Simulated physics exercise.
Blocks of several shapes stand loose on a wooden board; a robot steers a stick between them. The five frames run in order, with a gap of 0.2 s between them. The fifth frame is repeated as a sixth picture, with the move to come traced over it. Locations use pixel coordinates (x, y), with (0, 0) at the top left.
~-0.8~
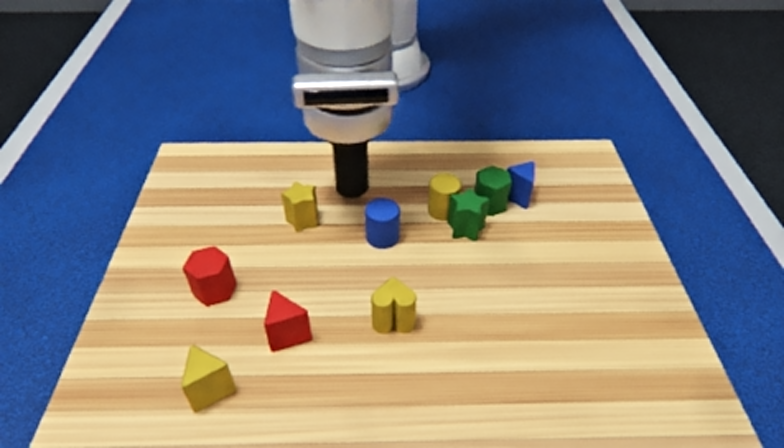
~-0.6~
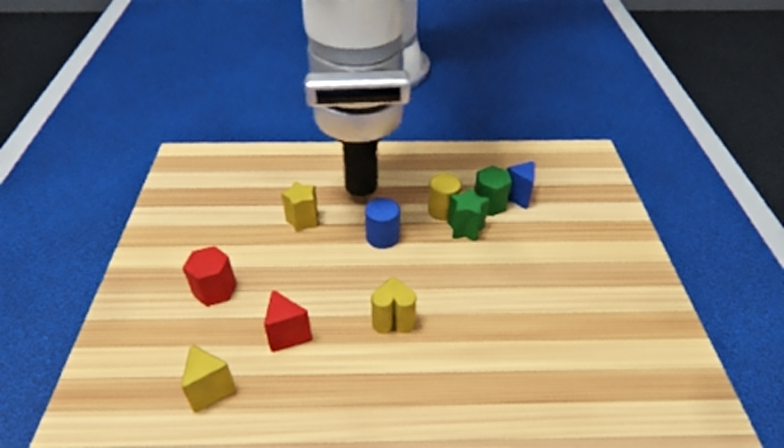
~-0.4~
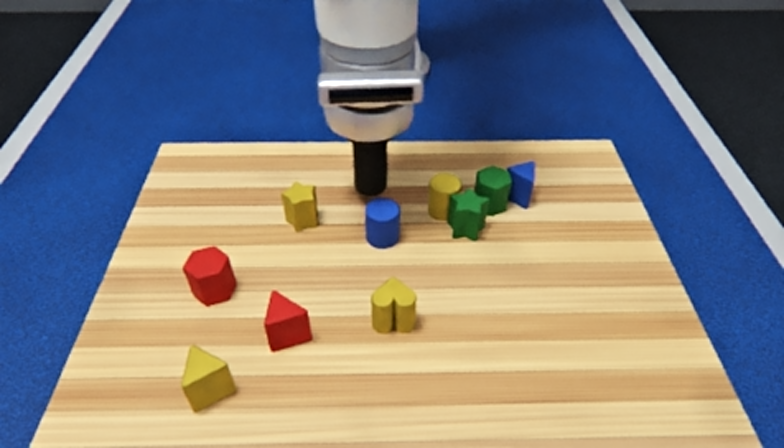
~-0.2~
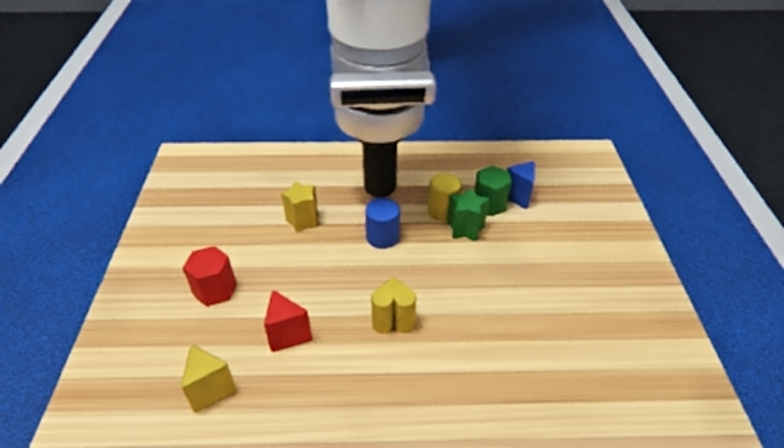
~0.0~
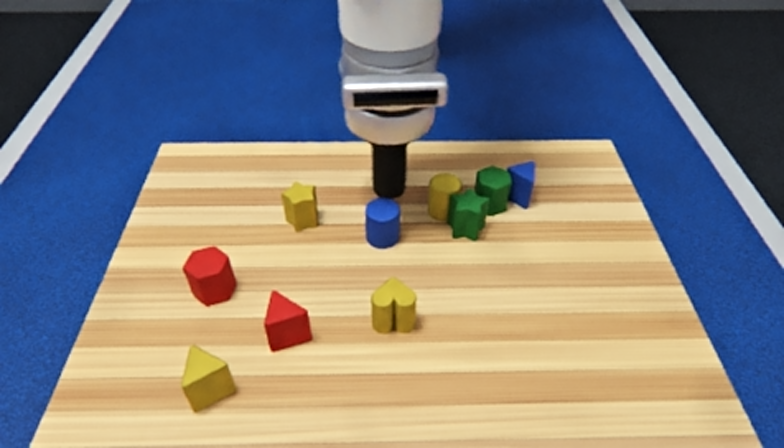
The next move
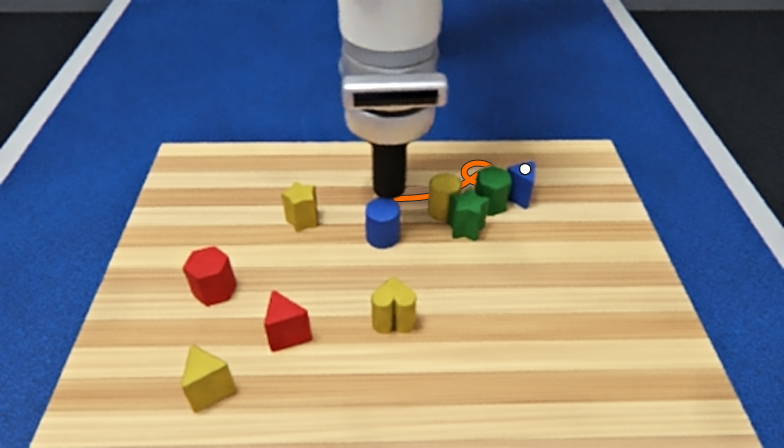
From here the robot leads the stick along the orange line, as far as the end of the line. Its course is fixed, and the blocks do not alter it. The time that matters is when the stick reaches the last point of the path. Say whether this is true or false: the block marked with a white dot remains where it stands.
The claim holds.
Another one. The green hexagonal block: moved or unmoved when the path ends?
It gets no push and keeps its place.
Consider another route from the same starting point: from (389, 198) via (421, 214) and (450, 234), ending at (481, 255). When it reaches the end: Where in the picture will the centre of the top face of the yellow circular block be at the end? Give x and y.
When the path ends, it will be at (468, 184).
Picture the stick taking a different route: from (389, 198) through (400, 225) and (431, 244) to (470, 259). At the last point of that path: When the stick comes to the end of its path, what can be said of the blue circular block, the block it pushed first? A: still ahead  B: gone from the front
The one that fits is B, gone from the front.
Path on the board, from (389, 198) by way of (425, 197) and (456, 188) to (480, 173); the dot is on the blue triangular block.
The first path, step by step. One third of the way, stick (425, 188); yellow circular block (452, 184).
Two thirds of the way, stick (458, 178); yellow circular block (464, 183); green star block (474, 204).
At the end, stick (481, 164); yellow circular block (464, 183); green star block (474, 204); green hexagonal block in place; blue triangular block in place.
